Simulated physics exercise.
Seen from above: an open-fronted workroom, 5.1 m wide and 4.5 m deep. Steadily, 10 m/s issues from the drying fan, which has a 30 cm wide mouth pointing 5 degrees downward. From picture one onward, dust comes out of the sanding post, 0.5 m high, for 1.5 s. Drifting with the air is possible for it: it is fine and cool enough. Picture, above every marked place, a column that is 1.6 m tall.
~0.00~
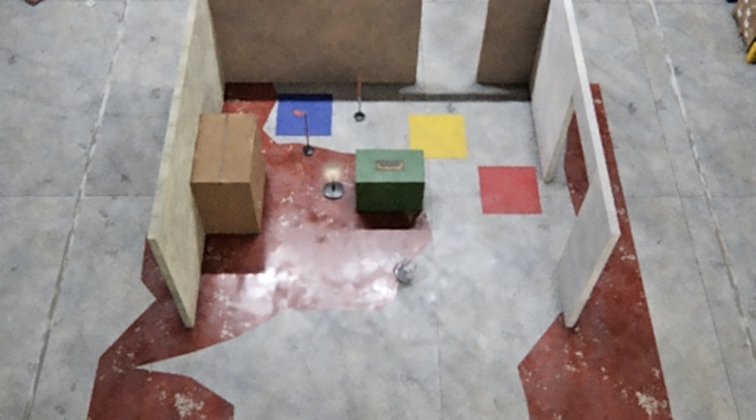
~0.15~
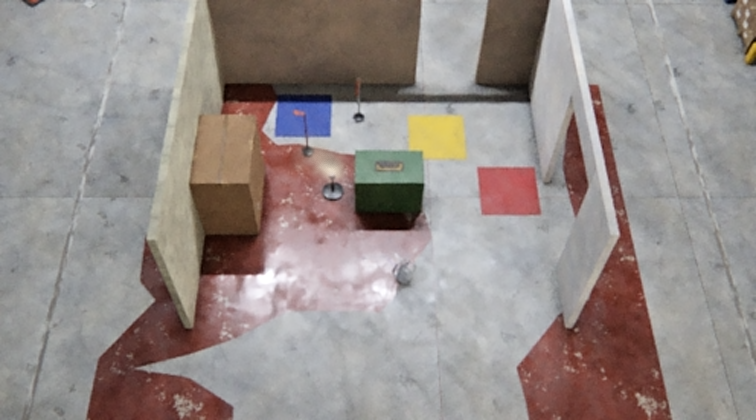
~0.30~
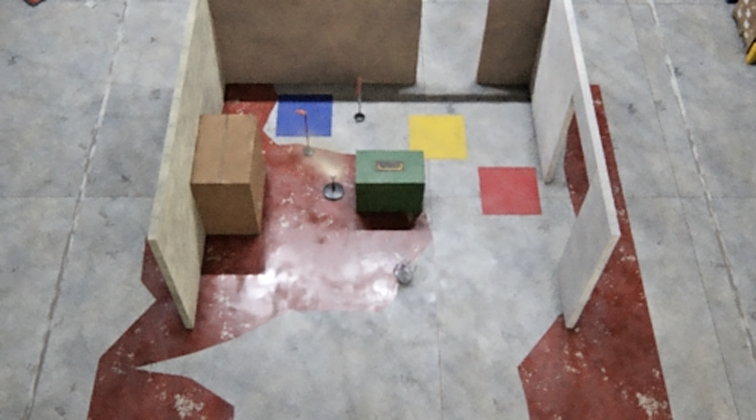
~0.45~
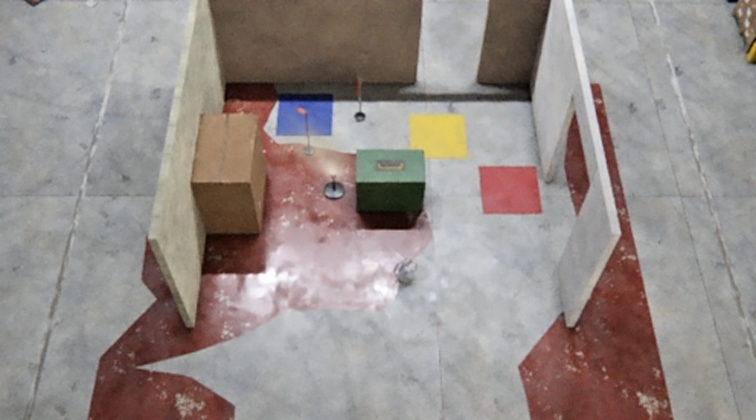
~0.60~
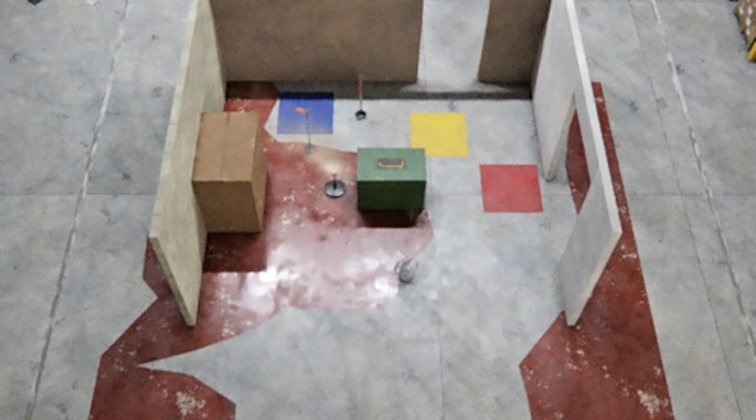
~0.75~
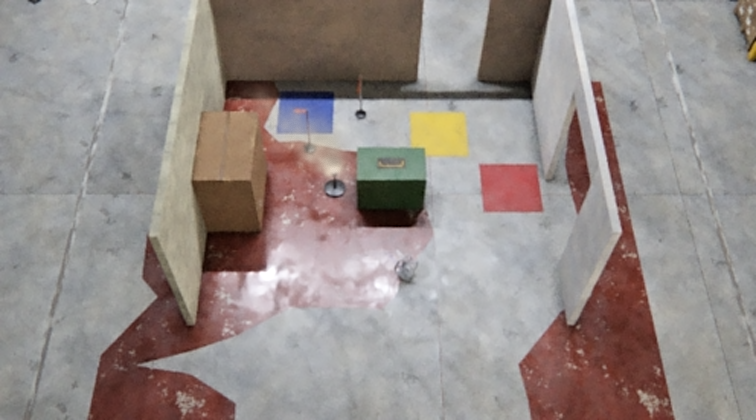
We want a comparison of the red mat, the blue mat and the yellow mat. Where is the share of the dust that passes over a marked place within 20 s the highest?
The highest share goes to blue.
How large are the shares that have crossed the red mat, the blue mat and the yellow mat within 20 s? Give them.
Roughly 5 per cent red, 50 per cent blue, 4 per cent yellow.
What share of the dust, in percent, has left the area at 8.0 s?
Roughly 70 per cent.
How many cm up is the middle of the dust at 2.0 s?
90 cm.
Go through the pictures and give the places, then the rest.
In the first frame, the dust is thickest near (332, 171), the sanding post stands at (333, 175) and the drying fan is at (405, 269).
In the second frame, the dust is thickest near (327, 164) and reaches out to (307, 154), the yellow mat is centred on (437, 137), the red mat is centred on (508, 191) and the blue mat is centred on (304, 115).
In the third frame, the dust is thickest near (324, 160) and reaches out to (292, 145) and a ribbon ends at (358, 96).
In the fourth frame, the dust is thickest near (320, 152) and reaches out to (279, 133), the top of a packing case is at (391, 165) and the top of a large carton is at (224, 147).
In the fifth frame, the dust is thickest near (317, 147) and reaches out to (271, 119).
In the sixth frame, the dust is thickest near (313, 141) and reaches out to (261, 98) and a ribbon ends at (295, 110).
By 2.0 s, 0 % has passed over the yellow mat, 0 % over the red mat and 26 % over the blue mat; 1 % has left the area, and the middle of the rest is near (270, 91).
By 4.0 s, 0 % has passed over the yellow mat, 0 % over the red mat and 47 % over the blue mat; 36 % has left the area, and the middle of the rest is near (284, 26).
By 8.0 s, 2 % has passed over the yellow mat, 1 % over the red mat and 48 % over the blue mat; 66 % has left the area, and the middle of the rest is near (437, 43).
By 20.0 s, 4 % has passed over the yellow mat, 7 % over the red mat and 49 % over the blue mat; 86 % has left the area.
